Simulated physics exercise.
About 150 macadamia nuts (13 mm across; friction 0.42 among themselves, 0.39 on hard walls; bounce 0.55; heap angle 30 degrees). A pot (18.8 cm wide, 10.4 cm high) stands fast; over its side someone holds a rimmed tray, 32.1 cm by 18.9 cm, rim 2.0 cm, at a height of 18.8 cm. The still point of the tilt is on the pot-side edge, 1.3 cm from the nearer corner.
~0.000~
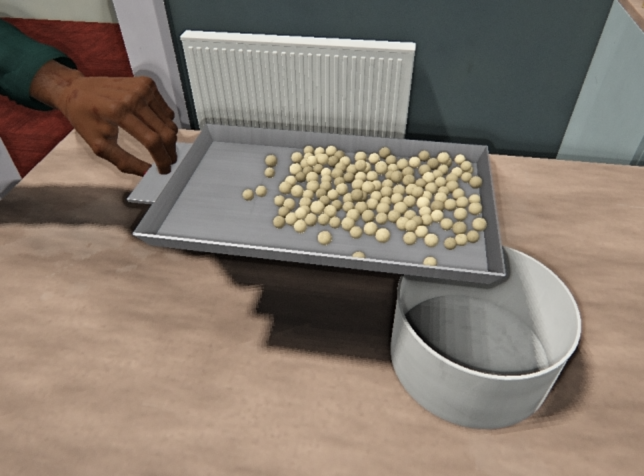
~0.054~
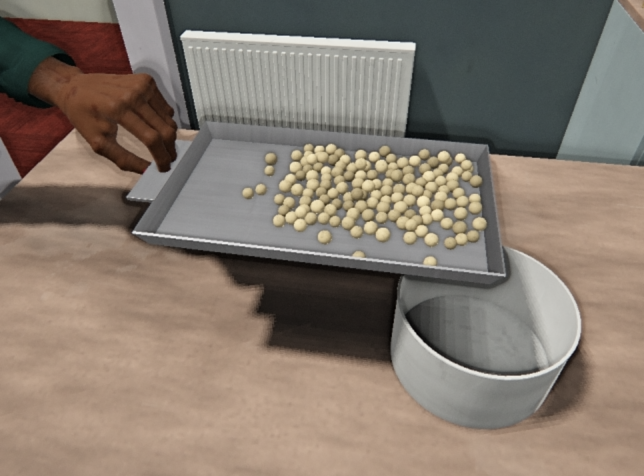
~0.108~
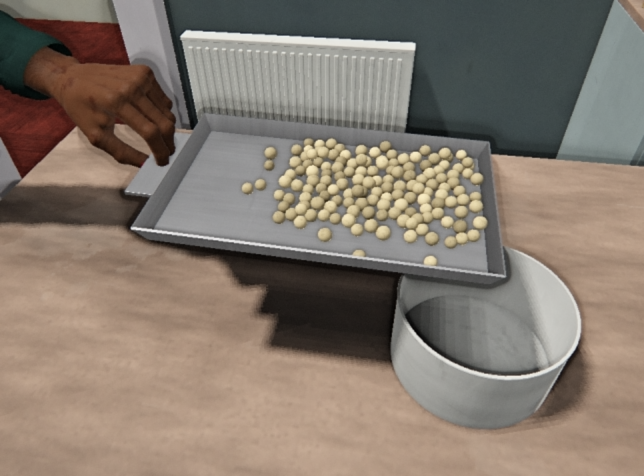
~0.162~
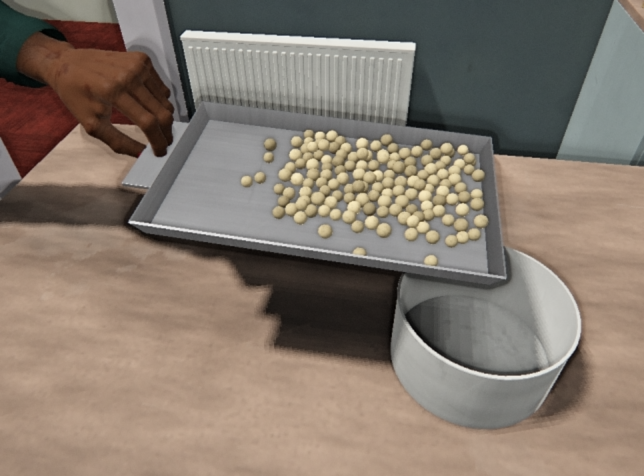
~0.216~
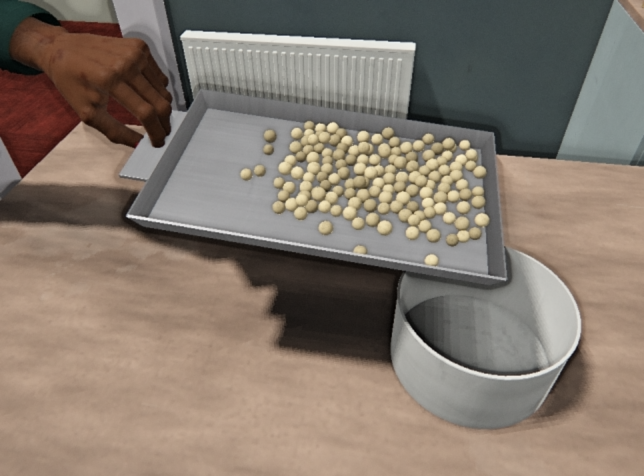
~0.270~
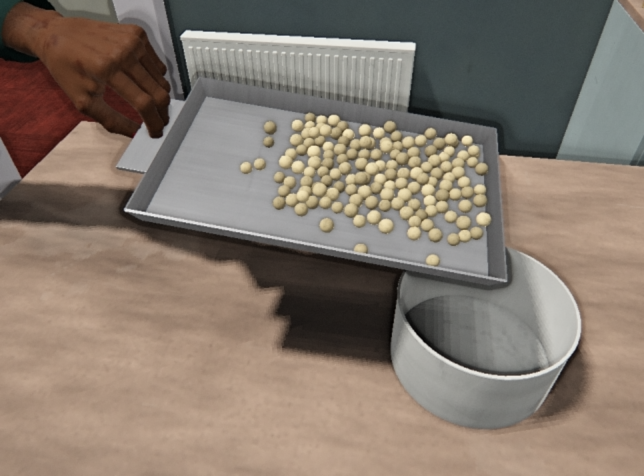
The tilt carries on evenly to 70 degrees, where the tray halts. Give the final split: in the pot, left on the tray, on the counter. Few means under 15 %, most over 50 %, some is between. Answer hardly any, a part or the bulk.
In the pot: A part; left on the tray: Hardly any; on the counter: The bulk.
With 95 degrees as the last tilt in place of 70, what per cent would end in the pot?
In that case some 30 per cent.
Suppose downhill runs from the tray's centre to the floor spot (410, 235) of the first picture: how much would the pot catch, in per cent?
Some 75 per cent.
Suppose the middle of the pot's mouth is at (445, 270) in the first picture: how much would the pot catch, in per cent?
About 0 per cent.
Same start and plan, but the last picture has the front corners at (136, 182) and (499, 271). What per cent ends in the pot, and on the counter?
Pot 70, counter 25.
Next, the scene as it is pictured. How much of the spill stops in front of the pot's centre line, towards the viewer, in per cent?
About 100 per cent.
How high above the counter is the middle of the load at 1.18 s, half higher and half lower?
Roughly 26 cm.
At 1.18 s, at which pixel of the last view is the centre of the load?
Around (453, 200).
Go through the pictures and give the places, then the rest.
Tray tilt 0 degrees, front corners at (145, 229) and (495, 267); middle of the pieces at (368, 188); pot at (486, 301), in the first picture.
Tray tilt 1 degrees, front corners at (144, 228) and (495, 268); middle of the pieces at (369, 187), in the second picture.
Tray tilt 3 degrees, front corners at (143, 223) and (495, 268); middle of the pieces at (369, 183), in the third picture.
Tray tilt 5 degrees, front corners at (141, 217) and (496, 269), lowest corner right front; middle of the pieces at (370, 178), in the fourth picture.
Tray tilt 8 degrees, front corners at (139, 211) and (496, 271), lowest corner right front; middle of the pieces at (371, 173), in the fifth picture.
Tray tilt 11 degrees, front corners at (137, 205) and (497, 272), lowest corner right front; middle of the pieces at (372, 169); pot at (486, 301). Its pace works out near 50 degrees a second, in the sixth picture.
After 0.81 s, tilt 39 degrees; the tray holds 100 %, the pot 0 %.
After 1.18 s, tilt 58 degrees; the tray holds 100 %, the pot 0 %.
After 1.63 s, tilt 70 degrees; the tray holds 20 %, the pot 15 %.
By 3.3 s all is still; pot 25 %, tray 5 %, counter 70 %.
